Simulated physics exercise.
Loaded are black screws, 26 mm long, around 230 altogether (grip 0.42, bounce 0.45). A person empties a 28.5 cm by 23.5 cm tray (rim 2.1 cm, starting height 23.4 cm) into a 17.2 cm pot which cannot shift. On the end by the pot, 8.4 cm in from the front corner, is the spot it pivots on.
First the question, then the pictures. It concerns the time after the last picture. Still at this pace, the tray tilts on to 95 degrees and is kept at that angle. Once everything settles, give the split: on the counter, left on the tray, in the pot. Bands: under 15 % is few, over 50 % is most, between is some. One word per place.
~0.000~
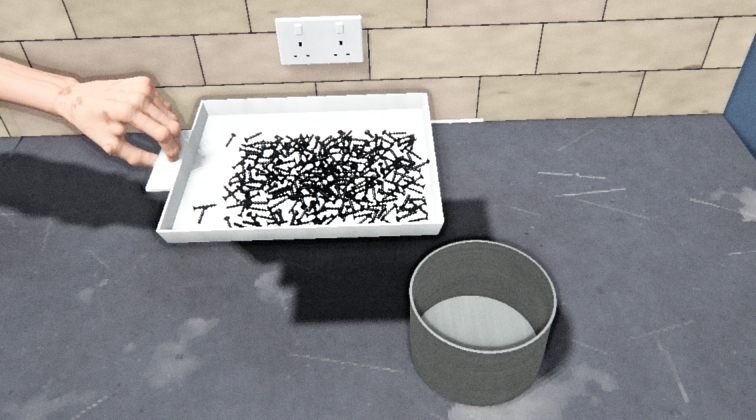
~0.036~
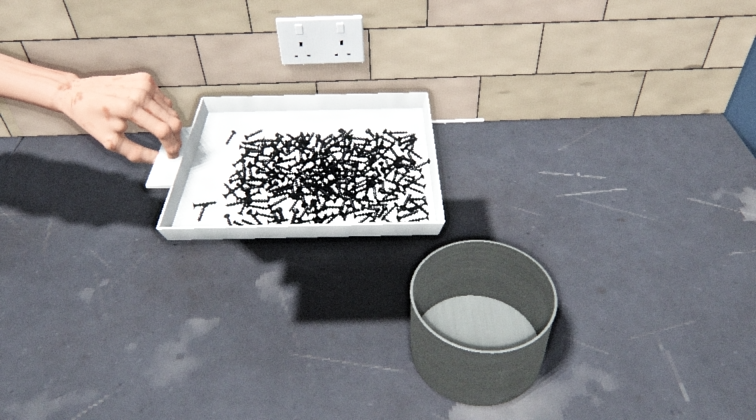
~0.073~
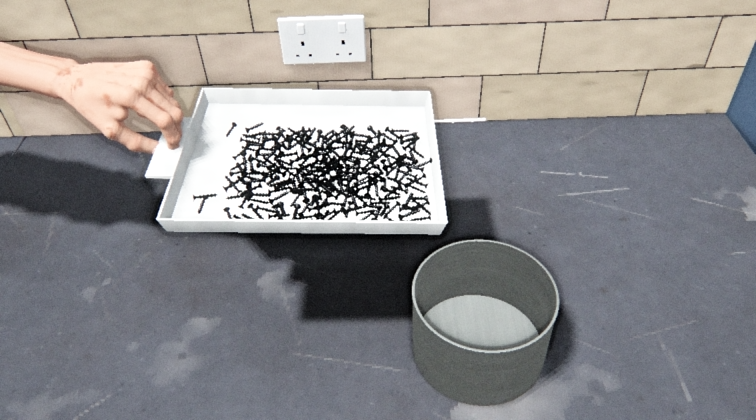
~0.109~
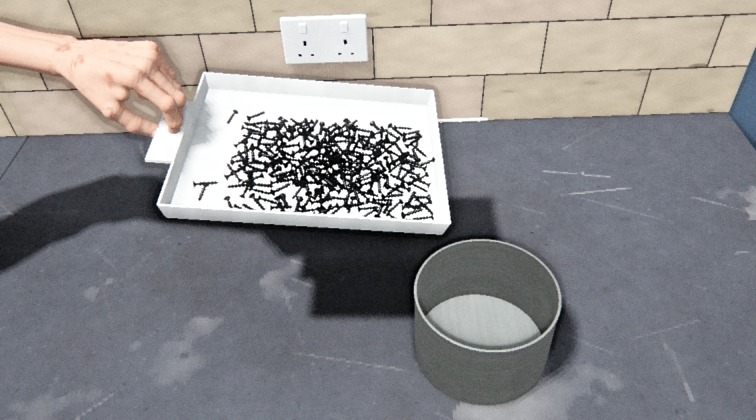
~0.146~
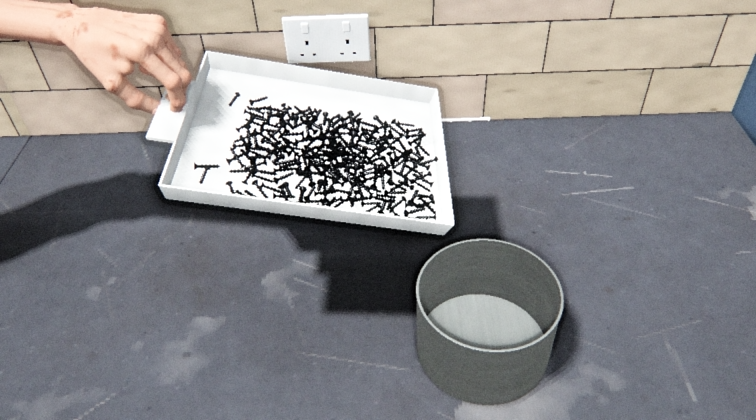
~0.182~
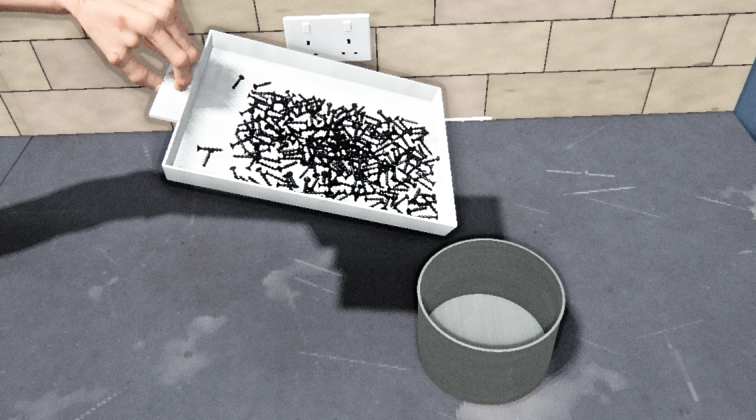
Counter: Some, tray: Few, pot: Most.
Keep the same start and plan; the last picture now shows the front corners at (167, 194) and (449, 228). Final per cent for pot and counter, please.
That works out as pot 100 and counter 0.
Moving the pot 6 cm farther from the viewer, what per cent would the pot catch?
With that change it comes to something like 75 in a hundred.
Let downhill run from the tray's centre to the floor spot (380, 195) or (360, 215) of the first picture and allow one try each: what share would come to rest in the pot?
Roughly 100 per cent on the first try and 55 per cent on the second.
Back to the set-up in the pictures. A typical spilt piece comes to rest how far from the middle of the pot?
Some 16 cm, give or take.
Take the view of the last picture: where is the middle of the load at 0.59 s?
Load centre est.: (464, 187) px.
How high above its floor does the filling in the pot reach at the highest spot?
My guess is around 2.5 centimetres.
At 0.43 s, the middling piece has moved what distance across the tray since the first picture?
By then it sits near 4 cm from where it began.
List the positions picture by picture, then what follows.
The first frame shows tray tilt 0 degrees, front corners at (163, 228) and (438, 219); middle of the pieces at (328, 172); pot at (482, 292).
The second frame shows tray tilt 1 degrees, front corners at (163, 225) and (439, 219); middle of the pieces at (328, 171).
The third frame shows tray tilt 3 degrees, front corners at (163, 216) and (442, 219), lowest corner right front; middle of the pieces at (330, 167).
The fourth frame shows tray tilt 8 degrees, front corners at (164, 202) and (445, 220), lowest corner right front; middle of the pieces at (333, 160).
The fifth frame shows tray tilt 13 degrees, front corners at (165, 183) and (449, 221), lowest corner right front; middle of the pieces at (337, 152).
The sixth frame shows tray tilt 19 degrees, front corners at (169, 163) and (452, 222), lowest corner right front; middle of the pieces at (341, 145); pot at (490, 290). Its pace works out near 155 degrees a second.
Then, at 0.43 s, tilt 57 degrees; the tray holds 100 %, the pot 0 %.
After 0.59 s, tilt 82 degrees; the tray holds 80 %, the pot 0 %.
After 0.88 s, tilt 95 degrees; the tray holds 0 %, the pot 70 %.
At rest (2.1 s), counter 25 %, tray 0 %, pot 75 %.
